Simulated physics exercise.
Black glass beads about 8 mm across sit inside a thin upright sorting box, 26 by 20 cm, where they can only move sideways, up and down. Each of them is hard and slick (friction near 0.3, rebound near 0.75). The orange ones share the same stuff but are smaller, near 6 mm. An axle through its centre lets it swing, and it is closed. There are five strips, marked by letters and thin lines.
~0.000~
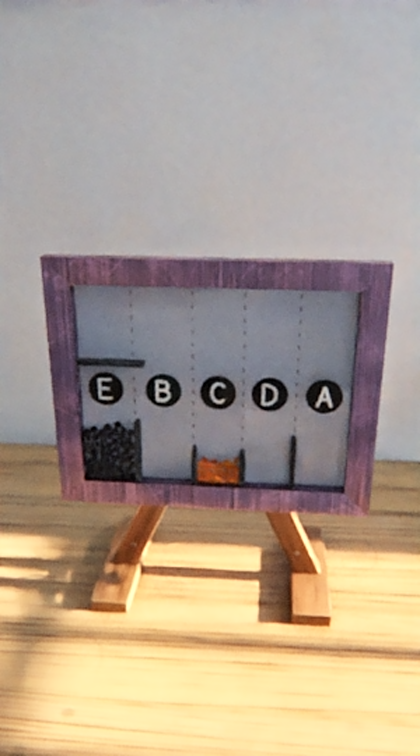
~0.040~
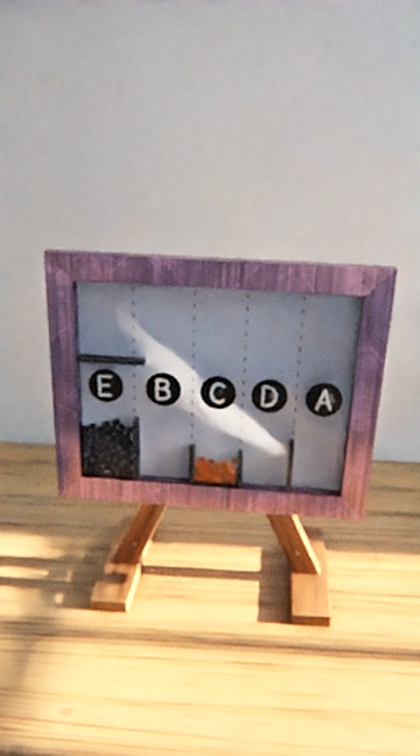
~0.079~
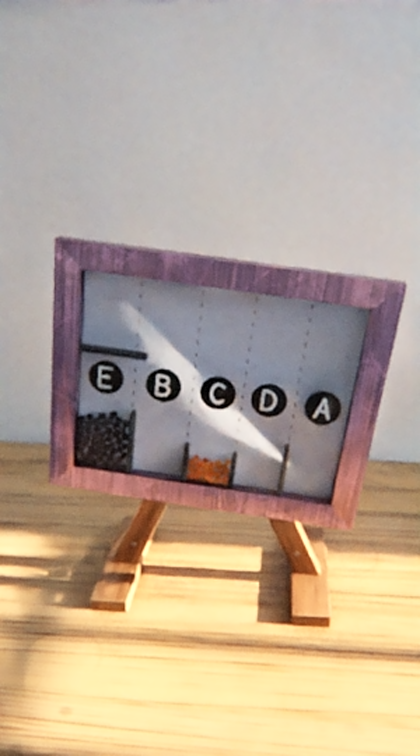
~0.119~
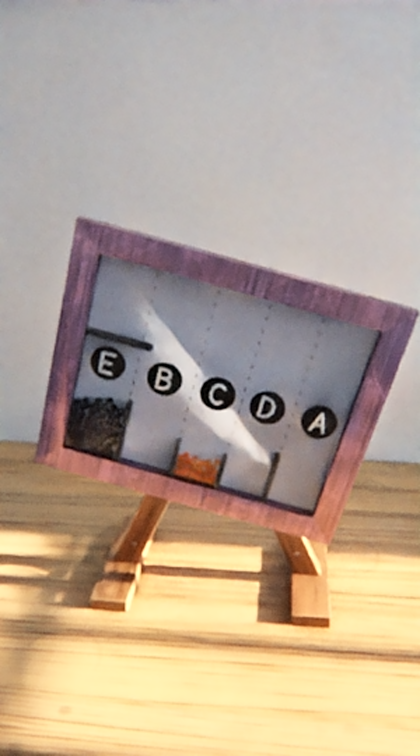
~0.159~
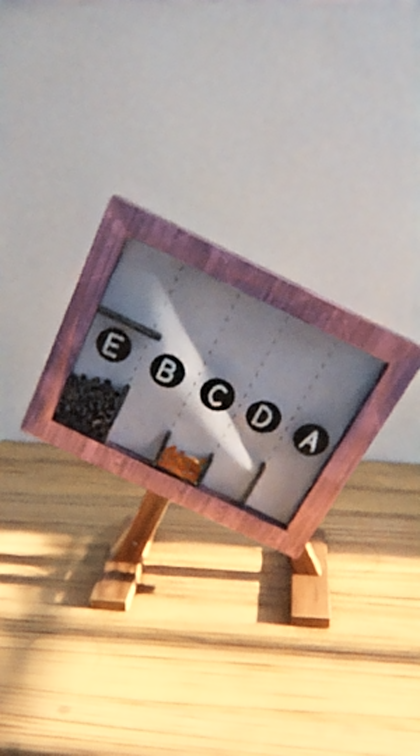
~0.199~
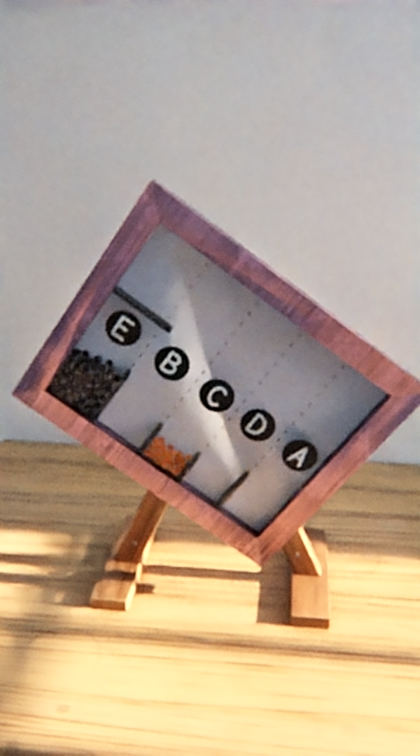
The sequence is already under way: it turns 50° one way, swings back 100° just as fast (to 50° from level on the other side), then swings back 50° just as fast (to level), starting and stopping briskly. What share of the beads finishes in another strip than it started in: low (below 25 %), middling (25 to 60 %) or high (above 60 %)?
Result: Low.
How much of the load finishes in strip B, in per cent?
About 0 per cent.
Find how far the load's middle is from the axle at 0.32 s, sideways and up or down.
Offset approx. 10 cm left, 1 cm below.
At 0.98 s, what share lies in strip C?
I'd put it around 40 in a hundred.
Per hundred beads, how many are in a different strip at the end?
Roughly 0 per cent.
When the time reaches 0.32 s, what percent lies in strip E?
Around 60 percent of the load.
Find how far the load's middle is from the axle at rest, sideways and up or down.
Some 6 cm left and 8 cm below.
After 0.32 s, it stands 50° clockwise; C 40 %, E 60 %; 0 % have changed strip.
After 0.98 s, it stands 24° anticlockwise; C 40 %, E 60 %; 0 % have changed strip.
After 1.14 s, it stands level; C 40 %, E 60 %; 0 % have changed strip.
At rest by 1.6 s, it stands level; A 0 %, B 0 %, C 40 %, D 0 %, E 60 %; 0 % have changed strip.
